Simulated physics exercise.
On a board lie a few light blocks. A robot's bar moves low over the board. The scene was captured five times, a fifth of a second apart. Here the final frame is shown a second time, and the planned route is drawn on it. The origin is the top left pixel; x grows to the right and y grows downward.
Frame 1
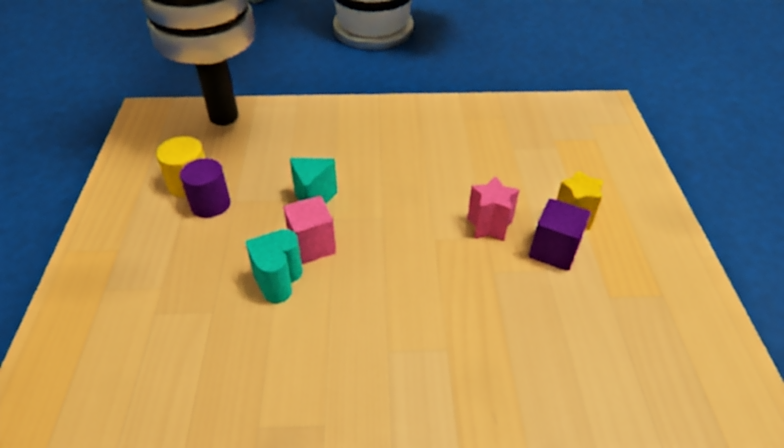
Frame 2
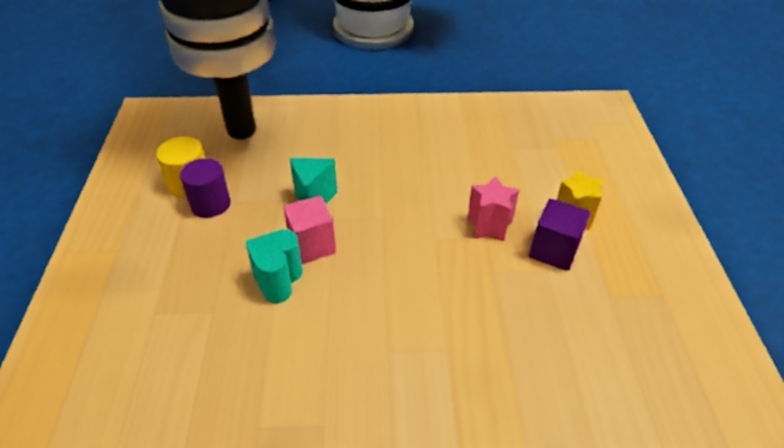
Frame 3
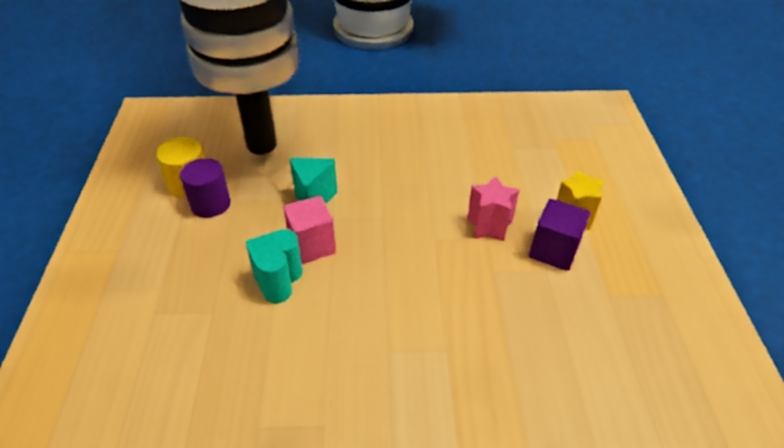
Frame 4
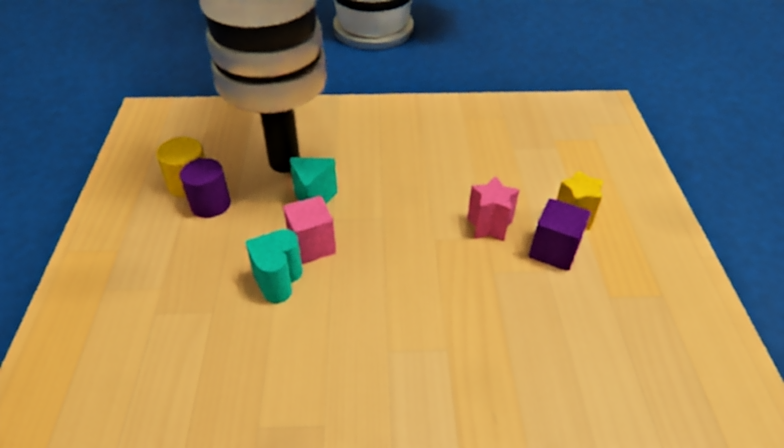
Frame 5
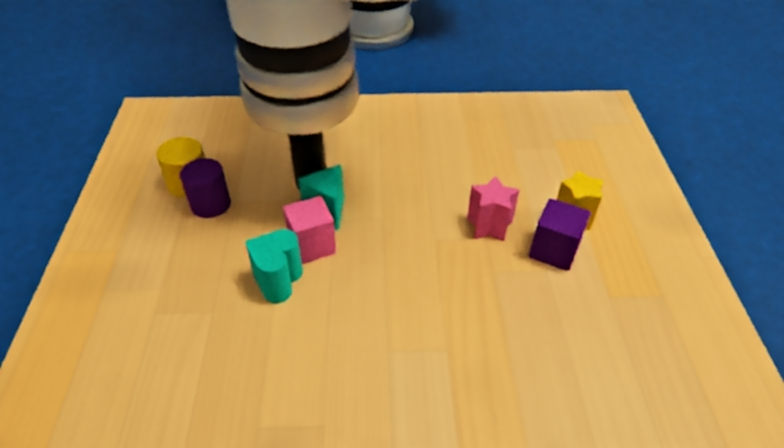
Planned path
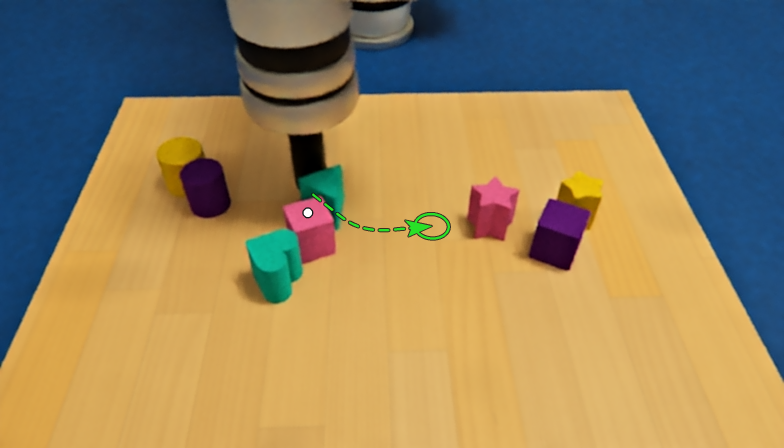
Robot's black bar moving right and toward the viewer over a wooden board, then nudging a turquoise triangle block slightly right.
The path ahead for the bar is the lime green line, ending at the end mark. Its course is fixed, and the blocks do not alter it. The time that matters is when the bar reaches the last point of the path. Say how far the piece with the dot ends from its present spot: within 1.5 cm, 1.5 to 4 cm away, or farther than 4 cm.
The distance will be below 1.5 cm.
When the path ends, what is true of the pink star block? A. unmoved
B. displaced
Answer: A.
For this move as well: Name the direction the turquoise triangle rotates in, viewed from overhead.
Viewed from the top, it goes clockwise.
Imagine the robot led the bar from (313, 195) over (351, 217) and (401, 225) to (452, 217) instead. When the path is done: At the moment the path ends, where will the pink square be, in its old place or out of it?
It is left in place.
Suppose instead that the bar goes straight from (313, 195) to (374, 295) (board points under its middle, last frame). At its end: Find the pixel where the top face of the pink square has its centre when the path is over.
Answer: (312, 245).
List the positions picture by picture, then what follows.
The first frame shows tip of the bar at (225, 119), middles of tops, pink square at (308, 213), turquoise triangle at (310, 167), pink star block at (496, 192).
The second frame shows bar at (242, 132), nothing pushed.
The third frame shows bar at (262, 147), nothing pushed.
The fourth frame shows bar at (285, 164), nothing pushed.
The fifth frame shows bar at (312, 184), pink square at (308, 213), turquoise triangle at (325, 180), pink star block at (496, 192).
The line goes from (313, 195) over (343, 218) and (385, 230) to (432, 226); the dot is on the pink square.
The first path, step by step. One third of the way, bar at (343, 208); turquoise triangle at (353, 209), turned 25° clockwise.
Two thirds of the way, bar at (386, 220); turquoise triangle at (363, 221), turned 35° clockwise.
At the end, bar at (433, 216); pink square unmoved; turquoise triangle at (363, 221), turned 35° clockwise; pink star block unmoved.
